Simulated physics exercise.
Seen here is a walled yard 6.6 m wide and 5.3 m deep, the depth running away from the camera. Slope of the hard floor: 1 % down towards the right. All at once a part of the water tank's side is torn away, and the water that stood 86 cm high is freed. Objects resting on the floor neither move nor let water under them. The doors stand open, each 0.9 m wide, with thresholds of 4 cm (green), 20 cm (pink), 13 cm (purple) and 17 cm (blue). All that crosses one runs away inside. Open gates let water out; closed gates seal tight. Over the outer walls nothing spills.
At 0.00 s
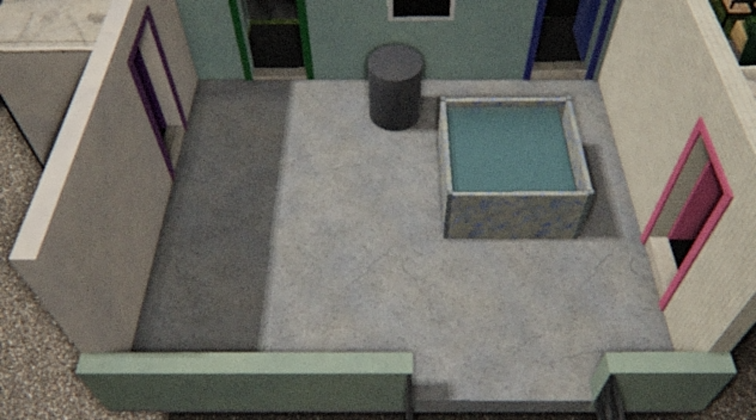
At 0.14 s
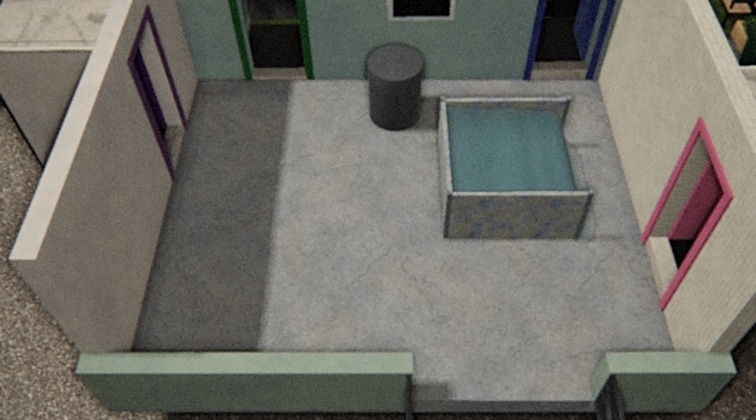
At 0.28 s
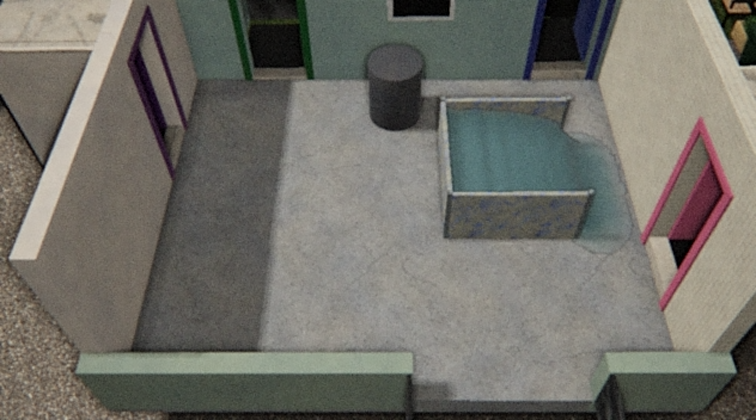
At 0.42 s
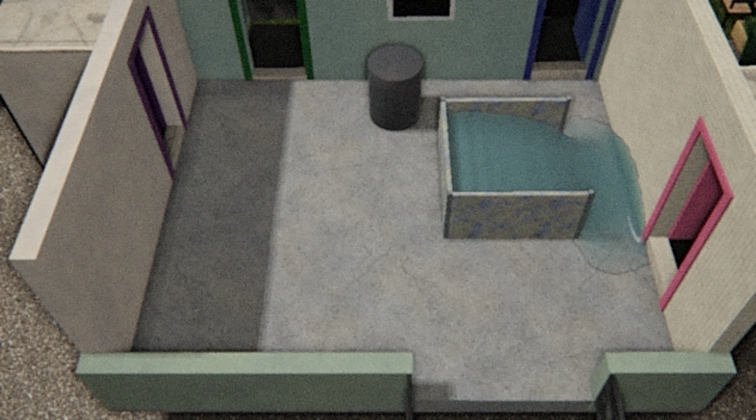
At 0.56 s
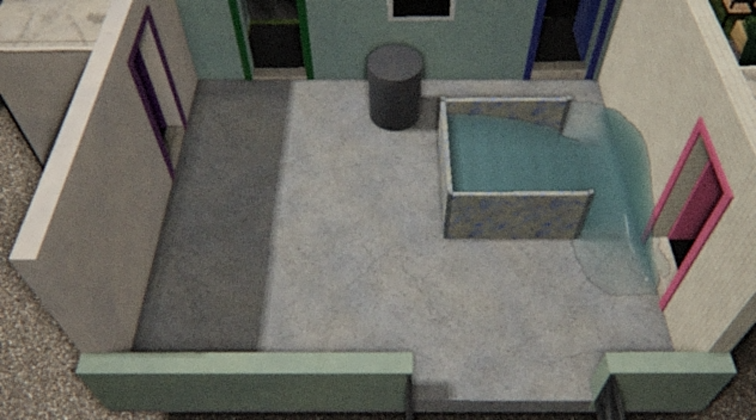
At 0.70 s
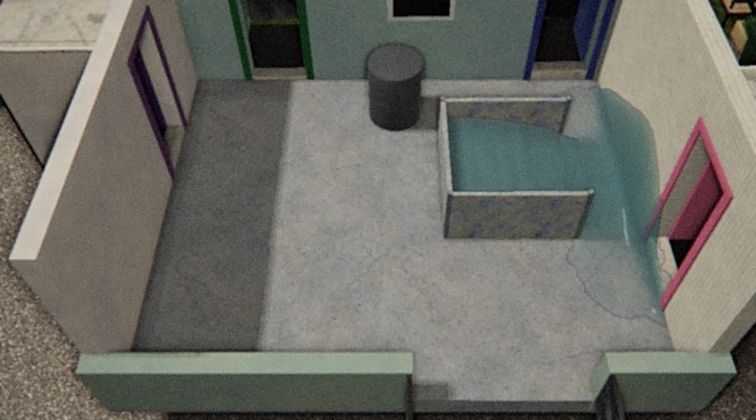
Water in a square tank in a walled yard pours out through its open right side after that panel disappears, spreading across the grey floor to the right-hand wall and along it near the pink-framed doorway.
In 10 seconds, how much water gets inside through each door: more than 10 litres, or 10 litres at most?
In order: The green door lets in less than the cap, the pink door lets in more than the cap, the purple door lets in less than the cap, the blue door lets in more than the cap.
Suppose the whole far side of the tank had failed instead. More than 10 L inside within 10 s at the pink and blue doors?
Against that limit the pink door gives a lower amount and the blue door gives a greater amount.
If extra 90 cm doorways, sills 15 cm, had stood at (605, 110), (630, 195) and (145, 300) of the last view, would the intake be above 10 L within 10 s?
Taking them in order, the first gets enough, the second enough and the third too little.
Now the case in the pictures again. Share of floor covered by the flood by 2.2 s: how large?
Close to 30 in a hundred.
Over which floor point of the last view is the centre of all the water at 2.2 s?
It lies at roughly (559, 201) in pixels.
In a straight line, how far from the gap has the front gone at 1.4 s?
Some 3.0 metres from the gap.
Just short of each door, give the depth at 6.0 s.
Door by door in cm, green shows 2, pink shows 10, purple shows 4, blue shows 12.
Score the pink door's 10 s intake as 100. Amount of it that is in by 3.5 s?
Fraction in by then: Around 100 per cent.
After 1.4 s water covers 20 % of the floor and is deepest (54 cm) near (623, 192); green door not reached, pink door 28 cm at the sill, 13 L in, purple door not reached, blue door 31 cm at the sill, 31 L in.
After 2.2 s water covers 30 % of the floor and is deepest (40 cm) near (655, 367); green door not reached, pink door 21 cm at the sill, 27 L in, purple door not reached, blue door 36 cm at the sill, 156 L in.
After 3.5 s water covers 55 % of the floor and is deepest (21 cm) near (597, 97); green door 3 cm at the sill, 0 L in, pink door 11 cm at the sill, 30 L in, purple door not reached, blue door 20 cm at the sill, 237 L in.
After 6.0 s water covers 95 % of the floor and is deepest (14 cm) near (595, 89); green door 2 cm at the sill, 0 L in, pink door 10 cm at the sill, 30 L in, purple door 4 cm at the sill, 0 L in, blue door 12 cm at the sill, 242 L in.
After 10.0 s water covers 100 % of the floor and is deepest (8 cm) near (322, 380); green door 2 cm at the sill, 0 L in, pink door 6 cm at the sill, 30 L in, purple door 4 cm at the sill, 0 L in, blue door 7 cm at the sill, 242 L in.
